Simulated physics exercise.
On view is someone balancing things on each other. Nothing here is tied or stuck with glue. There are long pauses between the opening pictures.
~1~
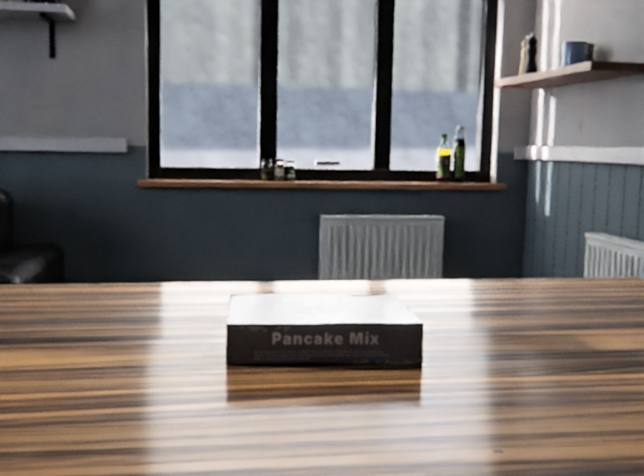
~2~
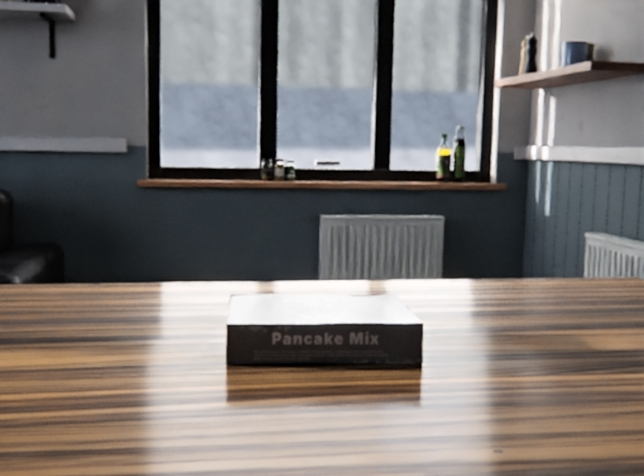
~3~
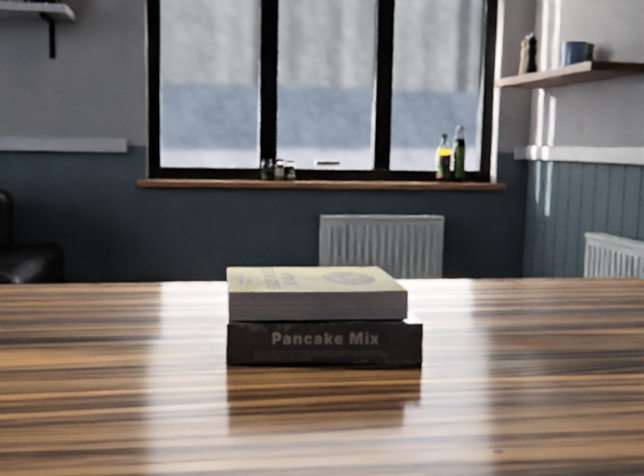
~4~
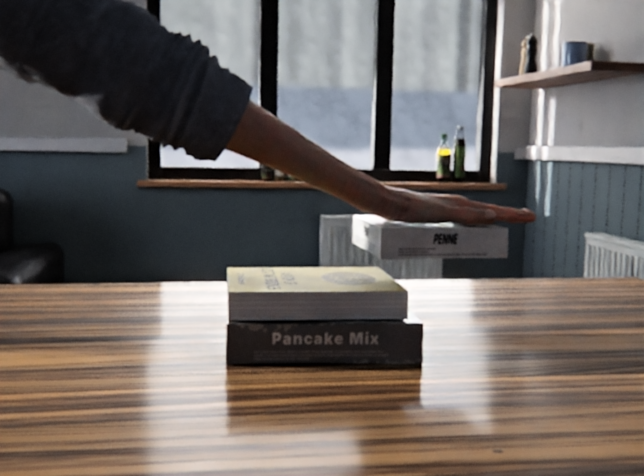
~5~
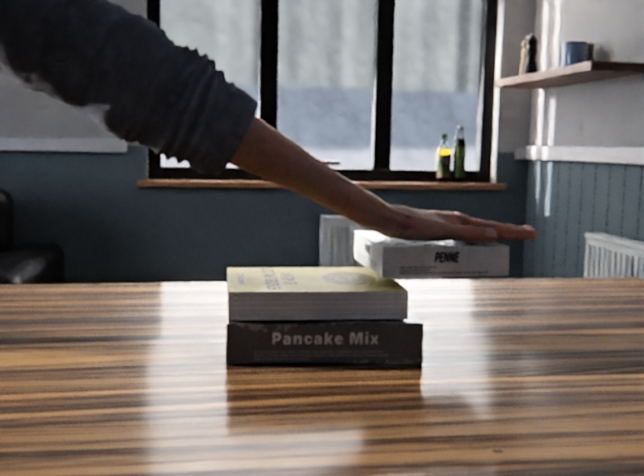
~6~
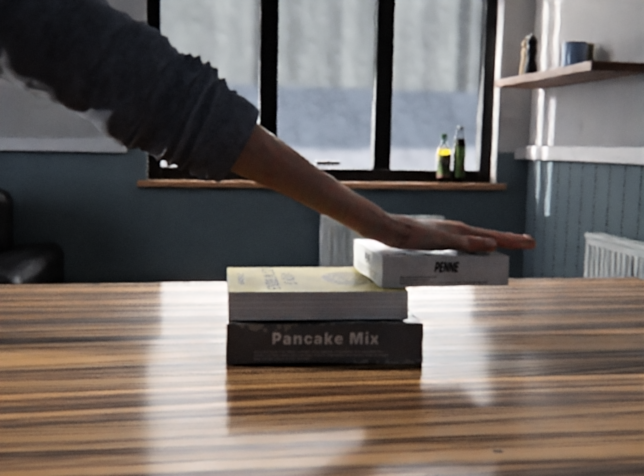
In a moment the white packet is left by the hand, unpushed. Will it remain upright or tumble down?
The stack tumbles down.
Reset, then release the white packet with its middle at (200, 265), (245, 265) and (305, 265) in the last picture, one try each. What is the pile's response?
First try: It gives way; second try: It stays up; third try: It keeps its balance.
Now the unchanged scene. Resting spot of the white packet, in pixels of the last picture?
At about (460, 306).
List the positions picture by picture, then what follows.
In the first frame, the last thing is not in view yet; grey packet (319, 327).
In the second frame, the last thing is not in view yet; grey packet (319, 327).
In the third frame, the last thing is not in view yet; grey packet (319, 327).
The fourth frame shows on its way; white packet (426, 235); grey packet (319, 327).
The fifth frame shows on its way; white packet (427, 253); grey packet (319, 327).
The sixth frame shows set down, still held; white packet (427, 262); grey packet (319, 327).
Then, 0.30 s past the last view, white packet now fallen.
Then, 1.00 s past the last view, nothing new.
Finally, fallen, white packet; the other 2 still in place. Final places as the last picture's camera would see them, white packet near (460, 306). The pile gives way.
